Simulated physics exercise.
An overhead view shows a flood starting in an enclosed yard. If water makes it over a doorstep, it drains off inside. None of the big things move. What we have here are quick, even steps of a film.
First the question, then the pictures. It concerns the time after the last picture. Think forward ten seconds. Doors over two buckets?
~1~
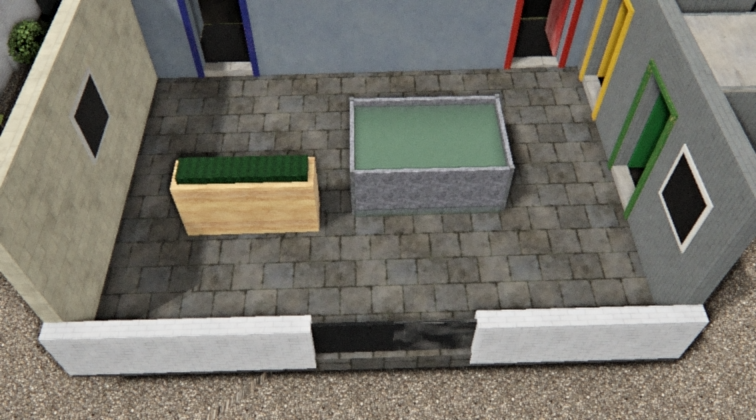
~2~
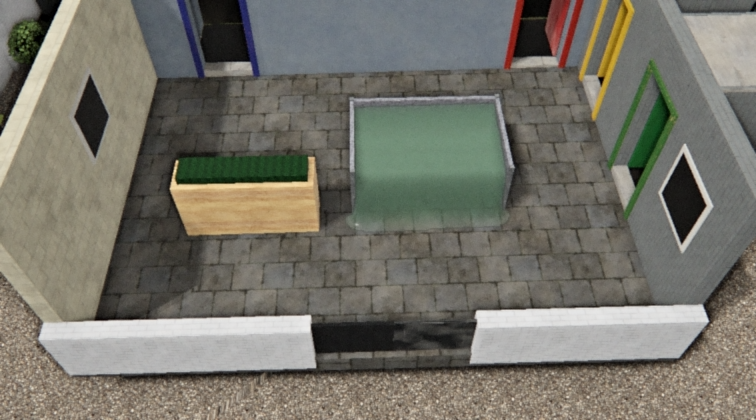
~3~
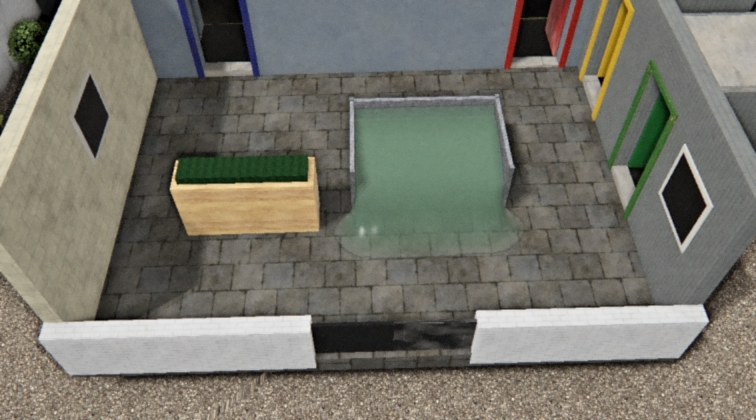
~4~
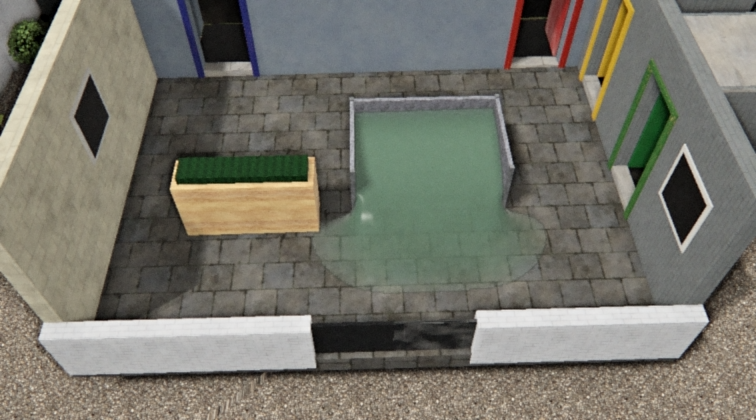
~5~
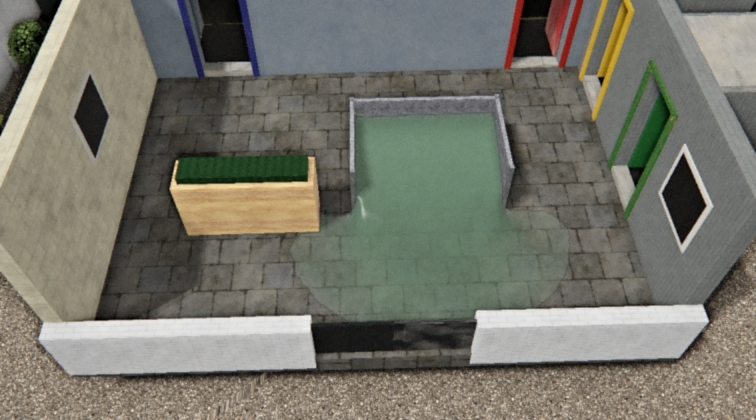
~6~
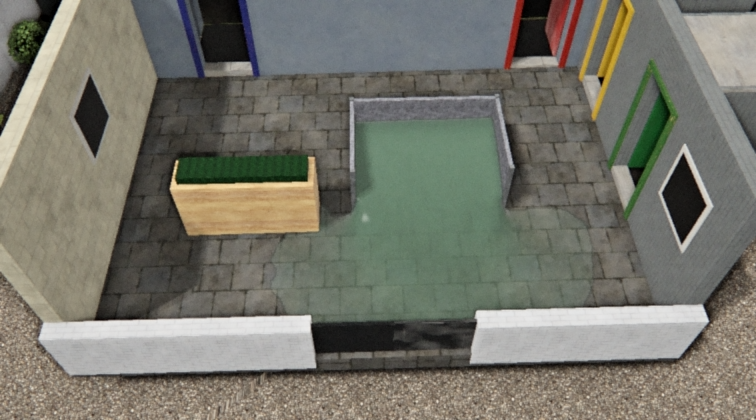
Result: The blue door holds up fine I think; the yellow door holds up fine I think; the red door gets overrun I think; the green door holds up fine I think.
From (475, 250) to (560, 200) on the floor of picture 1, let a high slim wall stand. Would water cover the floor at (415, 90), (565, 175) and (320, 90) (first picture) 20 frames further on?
Point by point: First not reached, second submerged, third not reached.
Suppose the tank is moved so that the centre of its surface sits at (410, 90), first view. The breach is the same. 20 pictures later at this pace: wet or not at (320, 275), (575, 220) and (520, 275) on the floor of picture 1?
One after the other: Reached, reached, reached.
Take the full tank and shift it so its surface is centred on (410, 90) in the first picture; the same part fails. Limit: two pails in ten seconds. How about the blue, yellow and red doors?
Result: Blue door misses it, yellow door misses it, red door tops the limit.
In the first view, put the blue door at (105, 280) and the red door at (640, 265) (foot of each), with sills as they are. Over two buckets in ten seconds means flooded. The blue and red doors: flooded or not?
Blue door: Crosses the line; red door: Crosses the line.
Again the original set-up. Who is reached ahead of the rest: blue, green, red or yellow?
Looks like the one in green.
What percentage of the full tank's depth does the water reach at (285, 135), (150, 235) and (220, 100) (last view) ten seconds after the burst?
In order: Roughly 10, 12 and 8 in a hundred.
A moment on, water covers 30 % of the floor; the blue door not reached, the yellow door not reached, the red door not reached, the green door not reached.
Next, water covers 35 % of the floor; the blue door not reached, the yellow door not reached, the red door not reached, the green door not reached.
Then, water covers 65 % of the floor; the blue door not reached, the yellow door wet at the sill, nothing in, the red door wet at the sill, nothing in, the green door wet at the sill, nothing in.
Later, water covers 90 % of the floor; the blue door wet at the sill, nothing in, the yellow door wet at the sill, nothing in, the red door far over two buckets in, the green door wet at the sill, nothing in.
In the end, water covers 100 % of the floor; the blue door wet at the sill, nothing in, the yellow door wet at the sill, nothing in, the red door far over two buckets in, the green door wet at the sill, nothing in.
